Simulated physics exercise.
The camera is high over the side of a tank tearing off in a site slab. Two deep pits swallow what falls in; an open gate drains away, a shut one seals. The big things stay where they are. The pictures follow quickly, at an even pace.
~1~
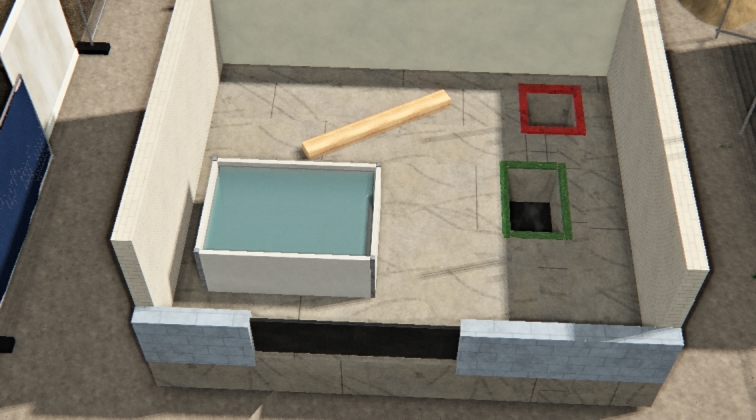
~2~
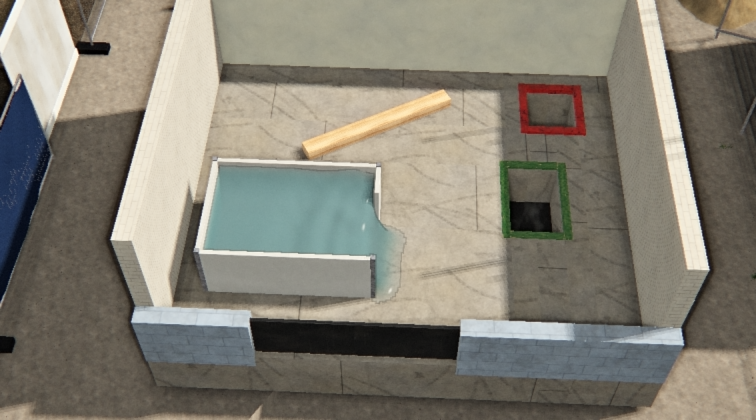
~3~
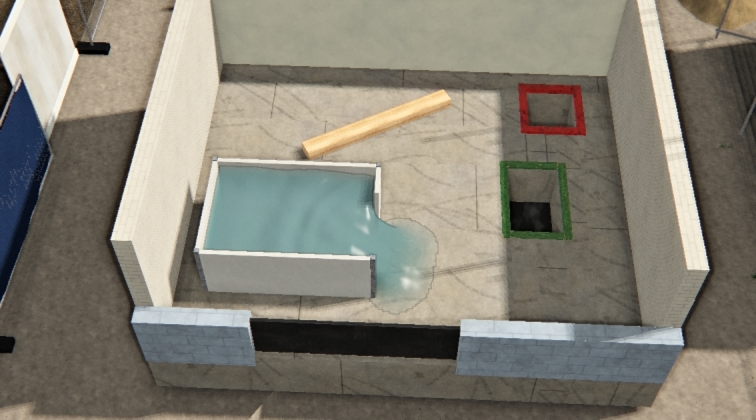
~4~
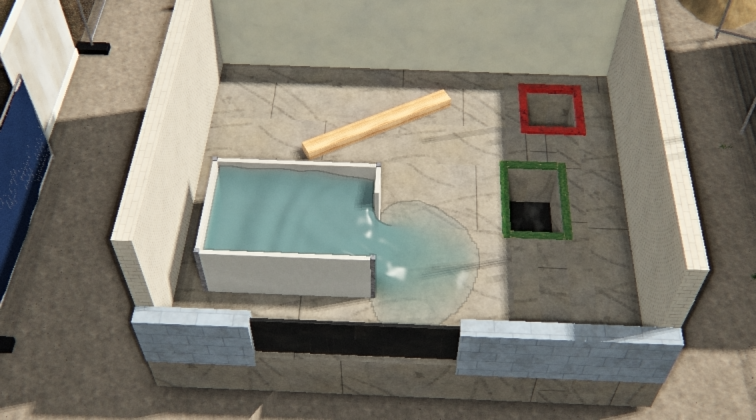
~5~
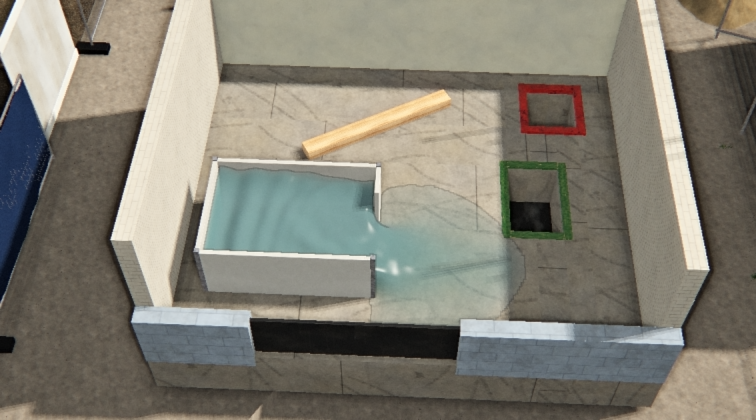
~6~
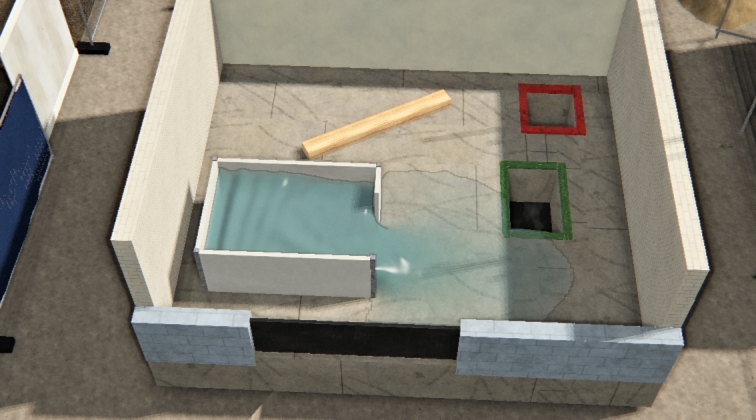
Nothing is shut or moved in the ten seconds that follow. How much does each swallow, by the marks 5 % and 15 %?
One by one: The gate takes less than 5 %; the green pit takes more than 15 %; the red pit takes between 5 and 15 %.
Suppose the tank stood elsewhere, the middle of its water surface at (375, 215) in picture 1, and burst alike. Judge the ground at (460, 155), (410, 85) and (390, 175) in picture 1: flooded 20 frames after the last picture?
One after the other: No water, free of water, dry.
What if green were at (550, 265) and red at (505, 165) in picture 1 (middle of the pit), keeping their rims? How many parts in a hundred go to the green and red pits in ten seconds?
Per cent: Green 50, red 2.
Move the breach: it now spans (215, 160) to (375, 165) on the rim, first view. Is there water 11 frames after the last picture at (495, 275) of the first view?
Answer: No water.
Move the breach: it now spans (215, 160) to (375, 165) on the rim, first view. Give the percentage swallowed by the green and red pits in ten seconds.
In per cent: Green 15, red 20.
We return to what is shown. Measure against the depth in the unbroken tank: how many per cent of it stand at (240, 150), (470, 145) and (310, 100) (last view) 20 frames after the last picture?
About 0, 2 and 0 per cent.
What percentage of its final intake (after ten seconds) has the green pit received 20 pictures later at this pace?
Close to 40 %.
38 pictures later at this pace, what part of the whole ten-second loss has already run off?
Near 70 in a hundred.
A moment on, water covers 35 % of the floor; the gate 0 %, the green pit 3 %, the red pit 0 %.
Next, water covers 40 % of the floor; the gate 0 %, the green pit 8 %, the red pit 0 %.
Then, water covers 45 % of the floor; the gate 0 %, the green pit 17 %, the red pit 2 %.
Later, water covers 70 % of the floor; the gate 0 %, the green pit 31 %, the red pit 8 %.
In the end, water covers 90 % of the floor; the gate 0 %, the green pit 44 %, the red pit 10 %.
